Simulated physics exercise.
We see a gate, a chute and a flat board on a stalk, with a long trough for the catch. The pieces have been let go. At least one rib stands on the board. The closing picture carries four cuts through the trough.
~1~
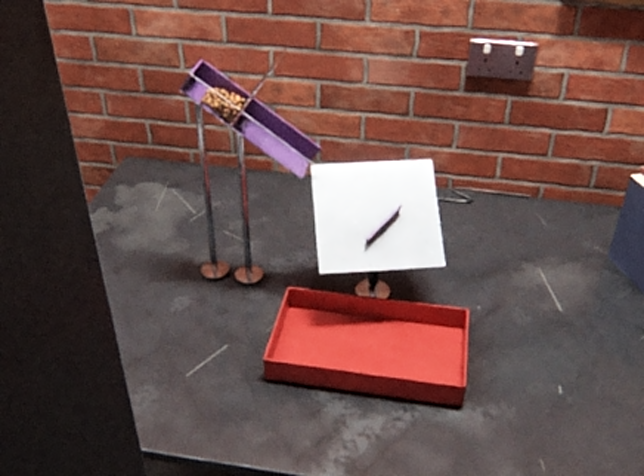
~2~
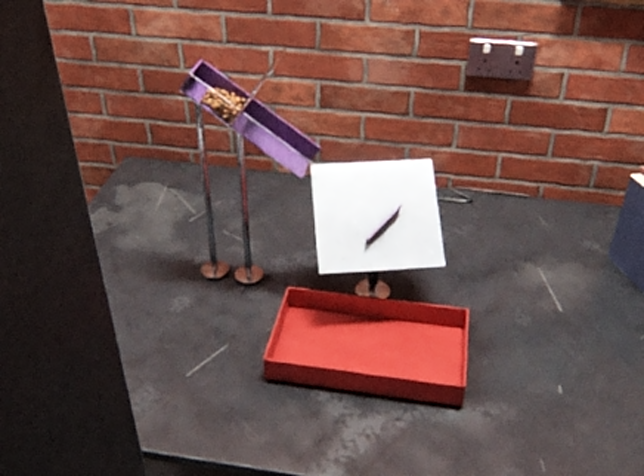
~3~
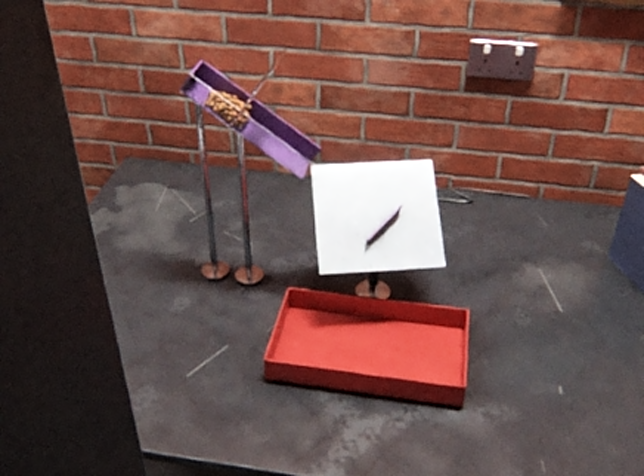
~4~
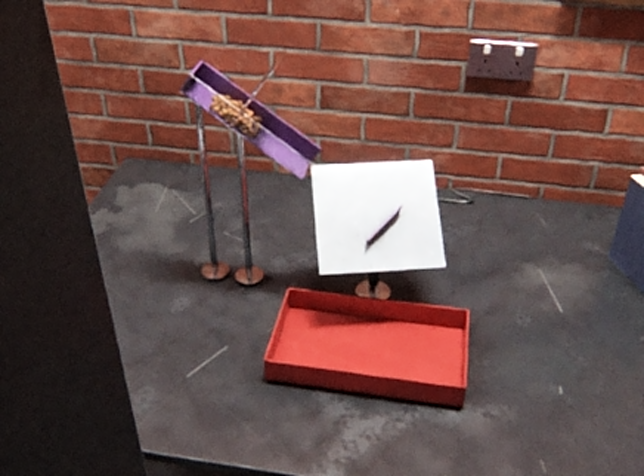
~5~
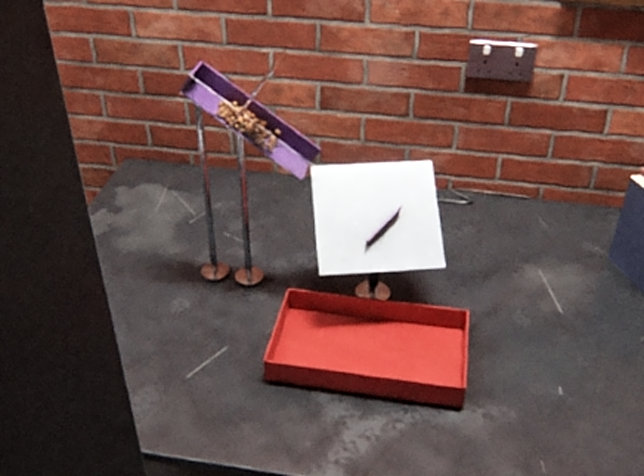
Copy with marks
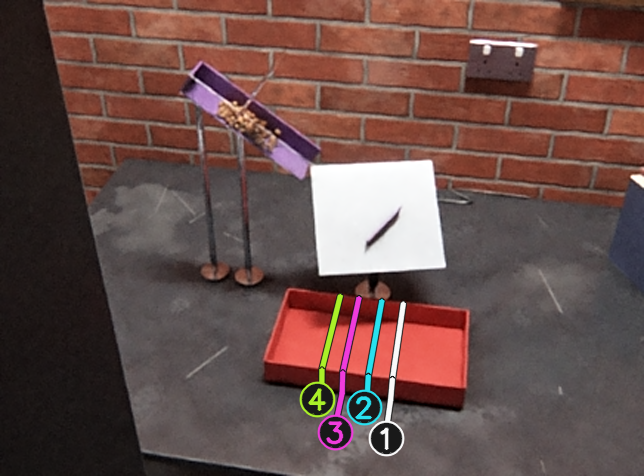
Small golden-brown pieces slide partway down a tilted purple chute above a white board and red tray.
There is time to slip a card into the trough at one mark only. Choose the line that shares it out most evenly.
I would pick line 3.
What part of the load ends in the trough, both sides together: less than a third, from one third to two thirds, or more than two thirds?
About that: More than two thirds.
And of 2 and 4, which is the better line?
That would be 2.
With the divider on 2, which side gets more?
Left.
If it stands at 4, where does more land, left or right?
Right.
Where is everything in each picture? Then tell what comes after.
The first frame shows load behind the gate near (225, 101), cereal balls; lip of the chute near (306, 171), sloping gently.
The second frame shows middle of the board near (377, 215), tilted fairly steeply; middle of its low edge near (383, 270); of its high edge near (372, 162).
The third frame shows front corners of the trough near (265, 359) and (465, 387), empty; front of the load near (246, 120).
The fourth frame shows middle of the load near (236, 111); its front near (258, 130), close to a quarter of the way to the lip; rib from (401, 206) to (368, 240).
The fifth frame shows middle of the load near (247, 121); its front near (275, 144), close to half of the way to the lip.
On the marked copy, line 1 crosses the front rim at (392, 378); line 2 crosses the front rim at (368, 375); line 3 crosses the front rim at (342, 371); line 4 crosses the front rim at (322, 368).
If 1 is chosen, of what is caught, all but a few on the left of the divider, a small share on the right.
If 2 is chosen, of what is caught, the bulk on the left of the divider, close to a quarter on the right.
If 3 is chosen, of what is caught, close to half on the left of the divider, close to half on the right.
If 4 is chosen, of what is caught, only a few on the left of the divider, all but a few on the right.
